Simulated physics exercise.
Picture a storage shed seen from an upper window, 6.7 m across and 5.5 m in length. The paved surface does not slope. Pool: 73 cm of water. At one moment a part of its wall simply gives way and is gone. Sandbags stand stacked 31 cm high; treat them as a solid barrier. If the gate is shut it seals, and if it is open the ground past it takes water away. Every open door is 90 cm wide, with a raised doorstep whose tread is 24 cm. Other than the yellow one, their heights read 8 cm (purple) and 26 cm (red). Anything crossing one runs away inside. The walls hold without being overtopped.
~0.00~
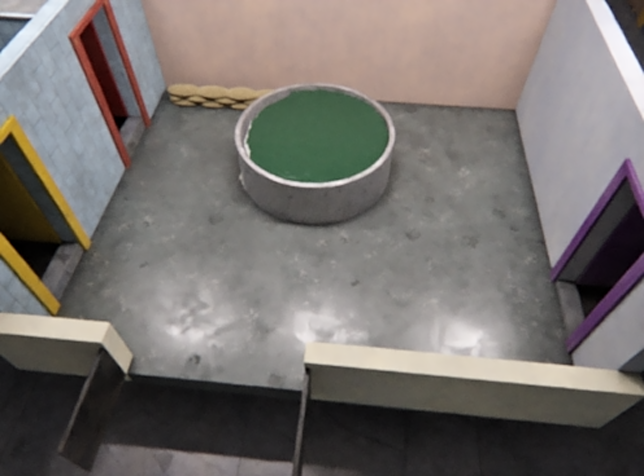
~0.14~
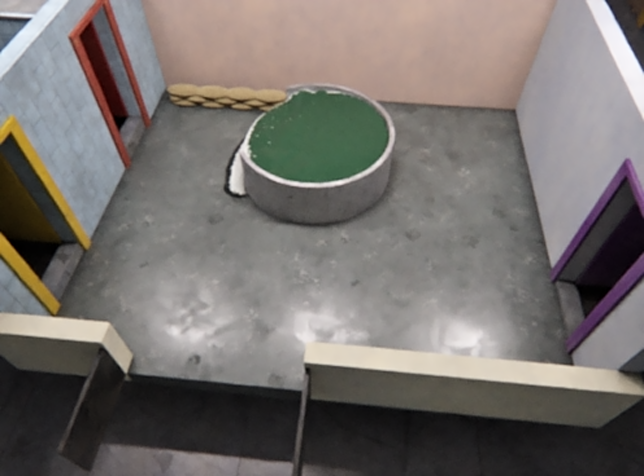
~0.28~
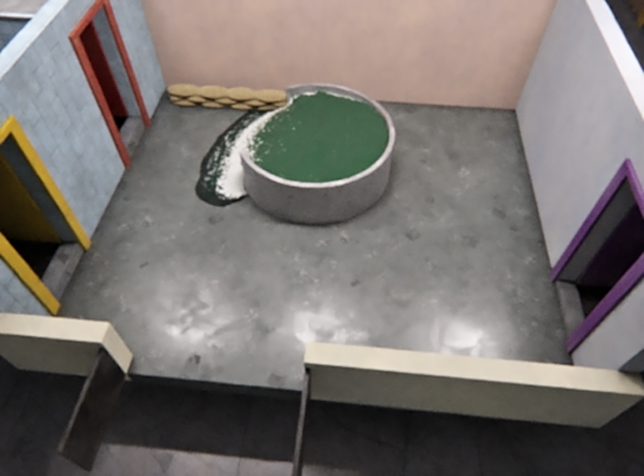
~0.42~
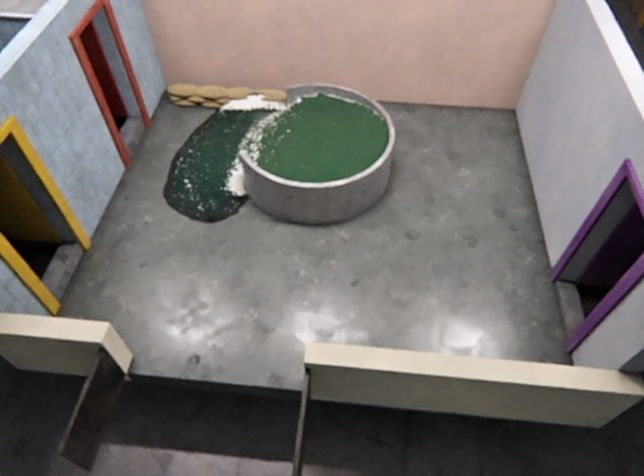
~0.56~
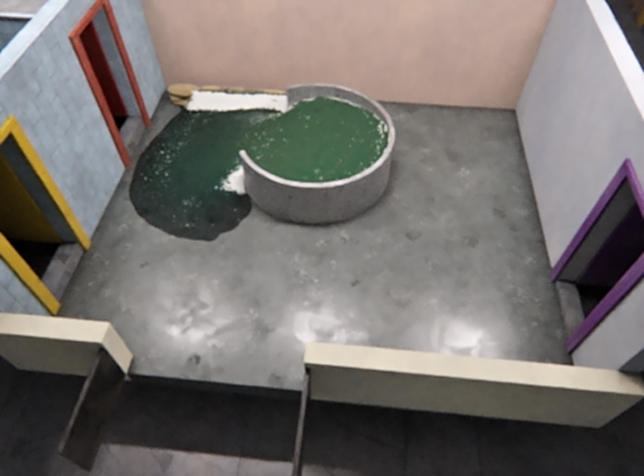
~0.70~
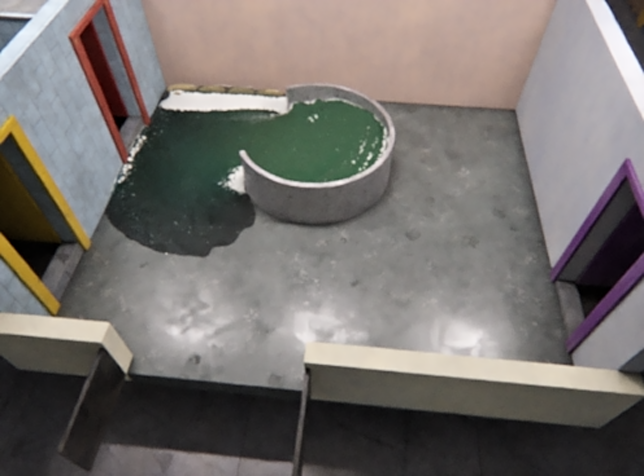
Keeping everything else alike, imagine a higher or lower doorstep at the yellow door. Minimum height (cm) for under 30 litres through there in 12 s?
Roughly 12 cm.
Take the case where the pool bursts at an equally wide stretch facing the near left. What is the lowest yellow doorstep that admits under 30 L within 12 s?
That way, roughly 27 cm.
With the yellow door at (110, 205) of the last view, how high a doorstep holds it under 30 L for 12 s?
You'd want it roughly 21 cm high.
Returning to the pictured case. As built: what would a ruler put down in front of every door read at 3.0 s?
Door depths (cm): Purple = 0, yellow = 11, red = 31.
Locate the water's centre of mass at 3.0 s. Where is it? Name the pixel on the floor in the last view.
Around (224, 170).
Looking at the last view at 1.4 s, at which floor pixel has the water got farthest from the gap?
(57, 308).
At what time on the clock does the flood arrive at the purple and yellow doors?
Times: Purple = 5.0 s, yellow = 1.2 s.
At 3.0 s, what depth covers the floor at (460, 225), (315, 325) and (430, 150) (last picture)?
Taking the spots in order: About 0, 0 and 0 centimetres.
After 1.4 s water covers 25 % of the floor, deepest (57 cm) near (154, 113); 9 cm at the yellow door, 0 litres in over its 21 cm doorstep.
After 3.0 s water covers 45 % of the floor, deepest (36 cm) near (166, 90); 11 cm at the yellow door, 0 litres in over its 21 cm doorstep.
After 12.0 s water covers 95 % of the floor, deepest (10 cm) near (322, 373); 6 cm at the yellow door, 2 litres in over its 21 cm doorstep.
At the yellow door as built, the water arrived by 1.2 s and peaked near 17 cm at 6.2 s.
With a doorstep of 10 cm, 49 litres would have come in within the 12 s; with 13.5 cm, 20 litres. So under 30 litres takes about 12 cm.
